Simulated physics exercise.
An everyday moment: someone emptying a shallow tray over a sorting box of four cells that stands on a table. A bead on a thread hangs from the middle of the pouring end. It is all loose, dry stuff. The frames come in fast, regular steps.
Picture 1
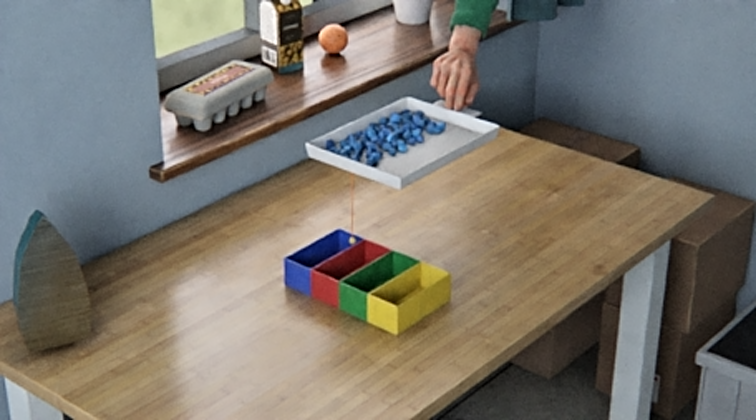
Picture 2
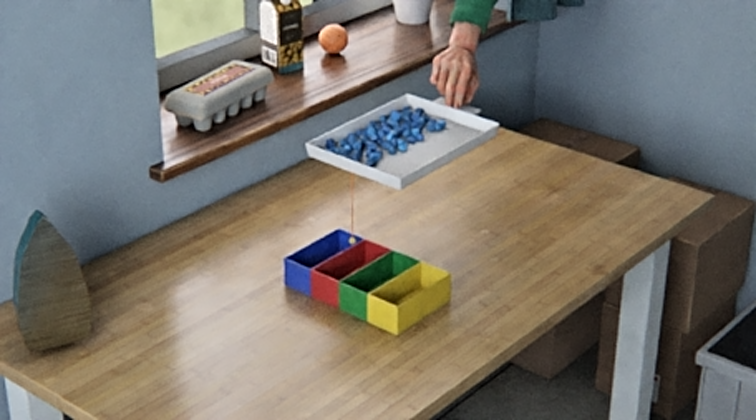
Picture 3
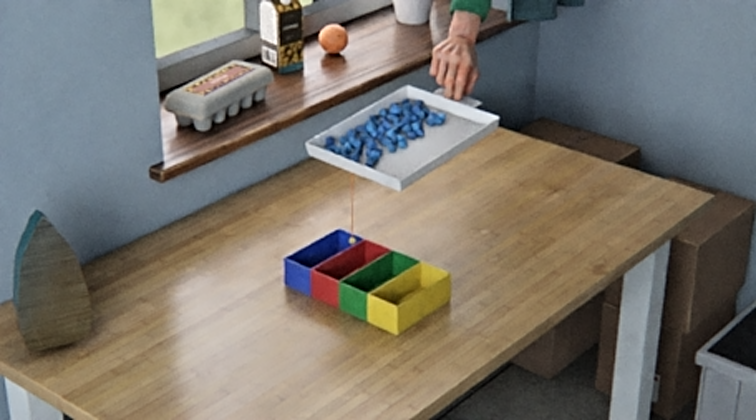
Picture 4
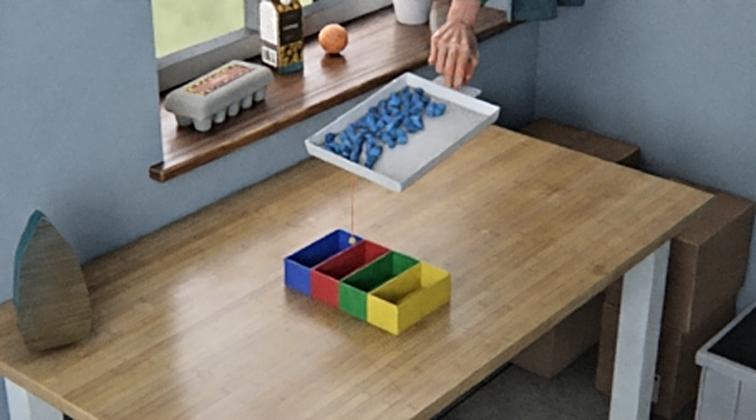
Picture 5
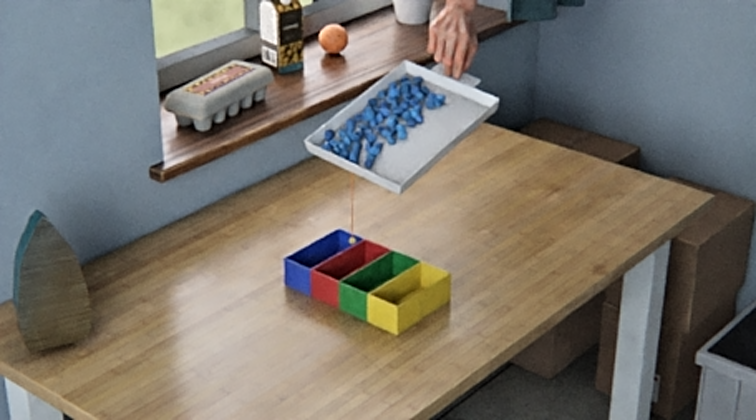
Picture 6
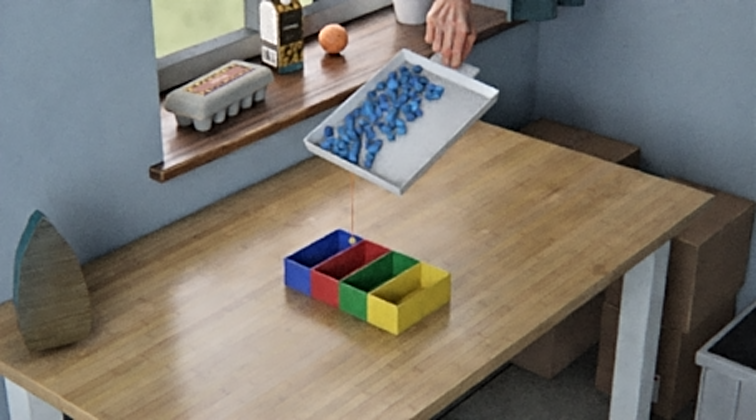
A hand gradually tilting a white tray of blue aquarium stones, its right front corner lowest, above a four-coloured sorting box on a table.
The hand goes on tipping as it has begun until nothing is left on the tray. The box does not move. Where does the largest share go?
The green one ends fullest.
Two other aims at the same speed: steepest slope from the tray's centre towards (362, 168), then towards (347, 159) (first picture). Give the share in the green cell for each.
In turn 10 and 0 in a hundred.
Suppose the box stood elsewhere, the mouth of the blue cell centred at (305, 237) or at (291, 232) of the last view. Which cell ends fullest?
First that yellow cell, then that yellow cell.
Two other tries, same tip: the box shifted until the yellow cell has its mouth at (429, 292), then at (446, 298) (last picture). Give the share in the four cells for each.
Near 90 % and 90 %.
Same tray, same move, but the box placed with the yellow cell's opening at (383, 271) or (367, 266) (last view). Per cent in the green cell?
First some 20, then 10 per cent.
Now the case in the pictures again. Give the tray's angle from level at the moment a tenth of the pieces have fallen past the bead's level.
Roughly 85°.
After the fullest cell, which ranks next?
Next in line is the red one.
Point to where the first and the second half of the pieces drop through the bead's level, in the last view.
First near (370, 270), later near (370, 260).
Shortly afterwards, tray tipped steeply; the whole lot on the tray.
Next, tray tipped past a quarter turn; near a third on the tray; near a third in the green cell; a little in the red cell; a little in the yellow cell; a little falling or outside the box.
Some moments later, tray tipped past a quarter turn; near half in the green cell; near a quarter in the red cell; a little in the yellow cell; only a few in the blue cell; a little falling or outside the box.
In the end, tray tipped past a quarter turn; near half in the green cell; near a quarter in the red cell; a little in the yellow cell; only a few in the blue cell; a little outside the box.
